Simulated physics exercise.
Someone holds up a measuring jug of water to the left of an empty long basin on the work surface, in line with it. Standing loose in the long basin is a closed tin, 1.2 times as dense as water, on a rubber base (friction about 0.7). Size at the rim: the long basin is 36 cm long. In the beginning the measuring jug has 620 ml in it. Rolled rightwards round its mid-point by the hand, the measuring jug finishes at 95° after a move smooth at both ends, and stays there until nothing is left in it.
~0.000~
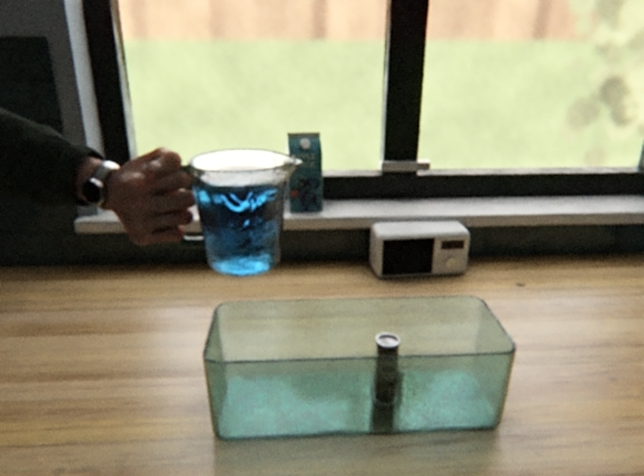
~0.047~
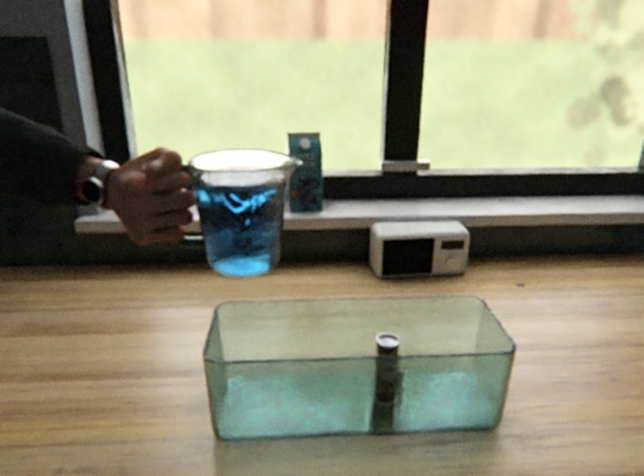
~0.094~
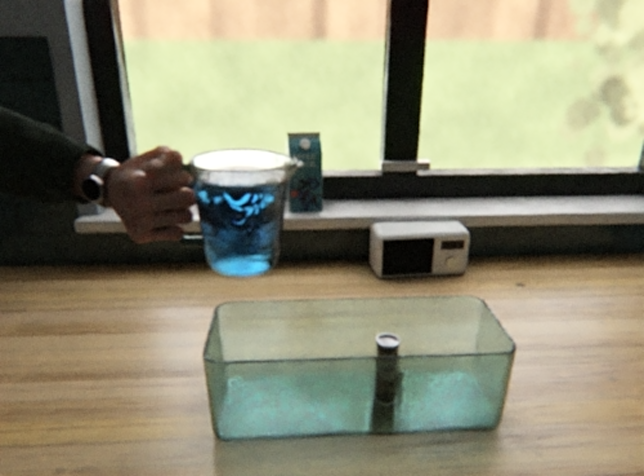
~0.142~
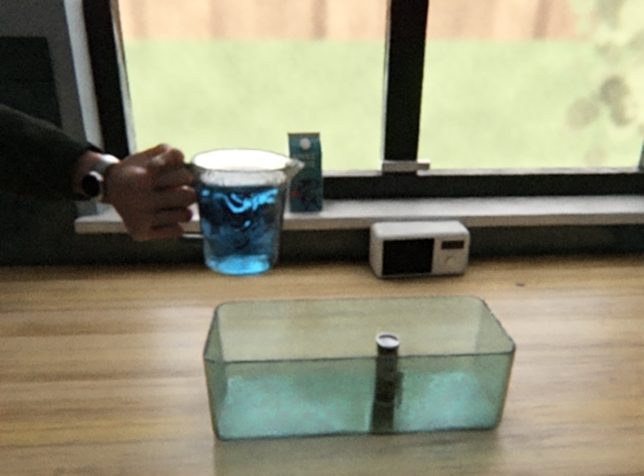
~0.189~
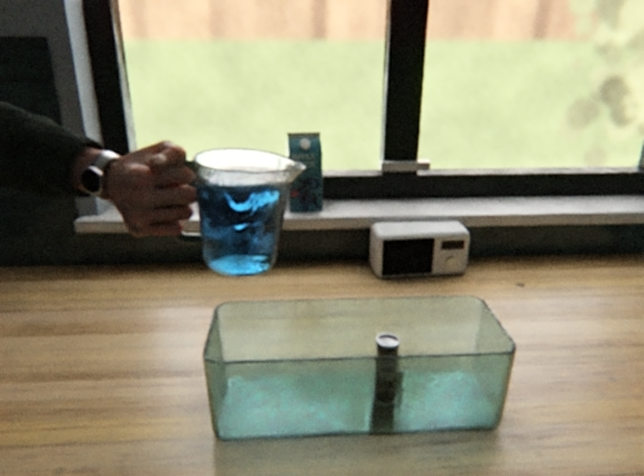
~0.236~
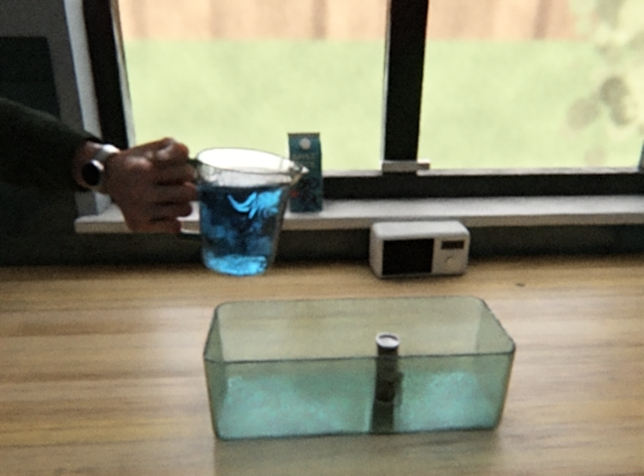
On a wooden work surface by a window, a hand wearing a watch holds a measuring jug of blue liquid above and to the left of a long, clear basin with a small tin standing inside. The jug stays almost upright at first, then the hand tilts it slightly rightwards.
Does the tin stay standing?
It gets tipped over.
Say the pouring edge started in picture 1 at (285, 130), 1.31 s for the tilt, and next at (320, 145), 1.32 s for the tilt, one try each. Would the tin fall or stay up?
Trial 1 - tin tips; trial 2 - tin tips.
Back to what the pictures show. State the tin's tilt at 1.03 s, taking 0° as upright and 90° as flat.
Looks like some 0 degrees from vertical upright.
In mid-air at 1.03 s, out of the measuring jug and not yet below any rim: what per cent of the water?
About 20 per cent.
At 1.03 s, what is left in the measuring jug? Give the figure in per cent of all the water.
I'd say some 38 per cent remains.
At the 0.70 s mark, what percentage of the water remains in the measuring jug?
86 %.
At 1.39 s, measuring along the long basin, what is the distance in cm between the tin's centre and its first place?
Near 8 cm of travel.
After 0.70 s the tilt is 55° and 85 per cent is still to pour; the tin stands where it began.
After 1.03 s the tilt is 87° and 39 per cent is still to pour; the tin stands 2 cm from where it began.
After 1.39 s the tilt is 95° and 5 per cent is still to pour; the tin lies on its side.
After 1.77 s the tilt is 95° and 0 per cent is still to pour; the tin lies on its side.
In the end the tin lies on its side.
